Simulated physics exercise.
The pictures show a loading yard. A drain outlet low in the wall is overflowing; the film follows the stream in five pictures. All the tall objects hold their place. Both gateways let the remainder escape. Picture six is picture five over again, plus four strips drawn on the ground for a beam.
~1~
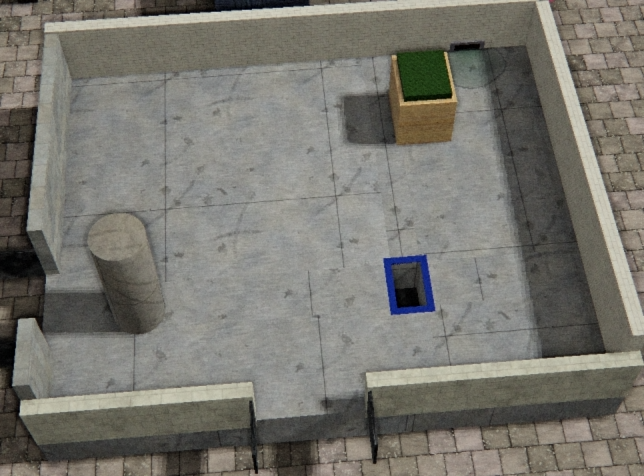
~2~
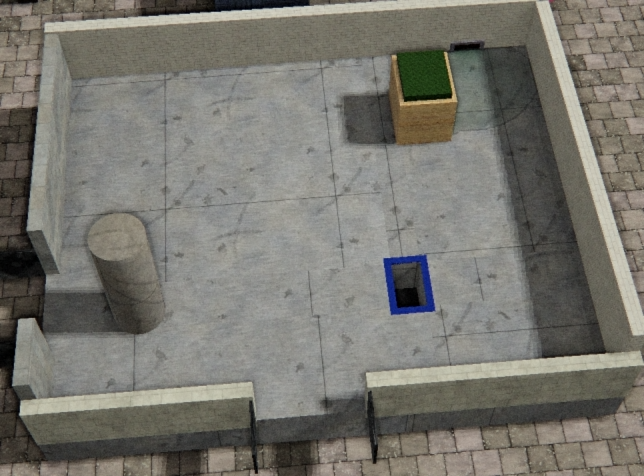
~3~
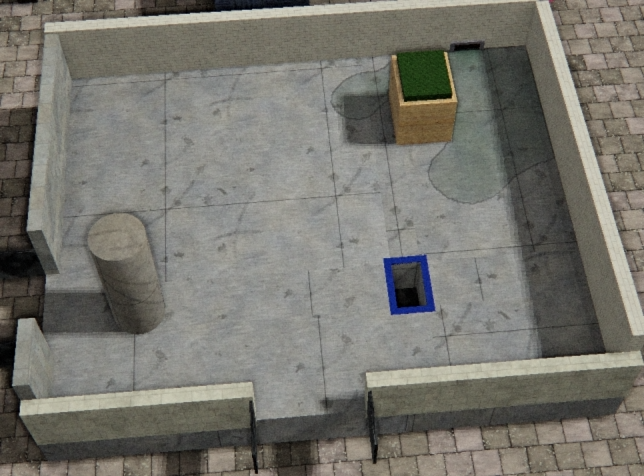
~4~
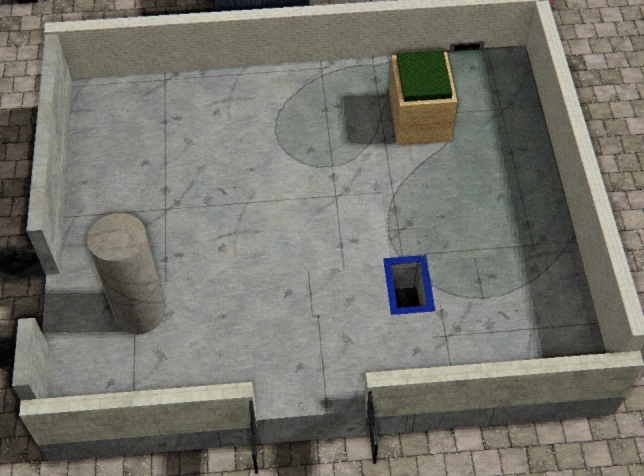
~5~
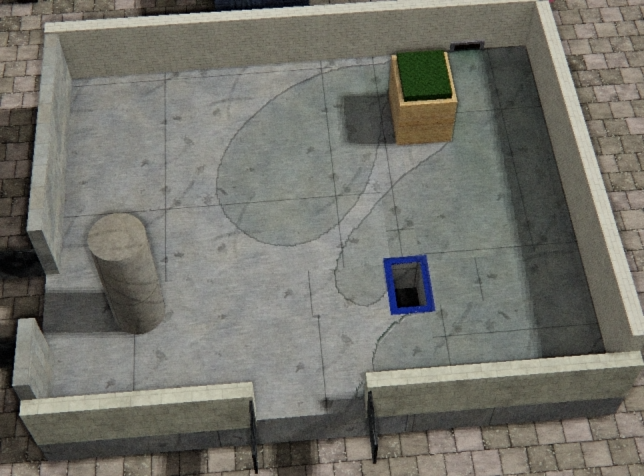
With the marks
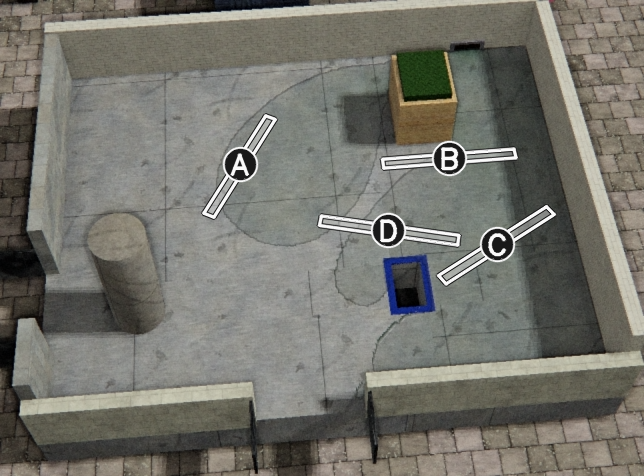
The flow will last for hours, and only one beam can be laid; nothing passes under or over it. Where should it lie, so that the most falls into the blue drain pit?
The best position is C.
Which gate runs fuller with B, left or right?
The right one.
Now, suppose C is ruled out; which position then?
That is position A.
On the marked copy, A from (208, 215) to (270, 117); B from (383, 163) to (514, 153); C from (442, 279) to (550, 210); D from (320, 220) to (458, 240).
Choosing A, about 18 % of the stream goes into the blue drain pit, about 74 % out by the gates.
Choosing B, about 4 % of the stream goes into the blue drain pit, about 92 % out by the gates.
Choosing C, about 50 % of the stream goes into the blue drain pit, about 43 % out by the gates.
Choosing D, about 4 % of the stream goes into the blue drain pit, about 91 % out by the gates.
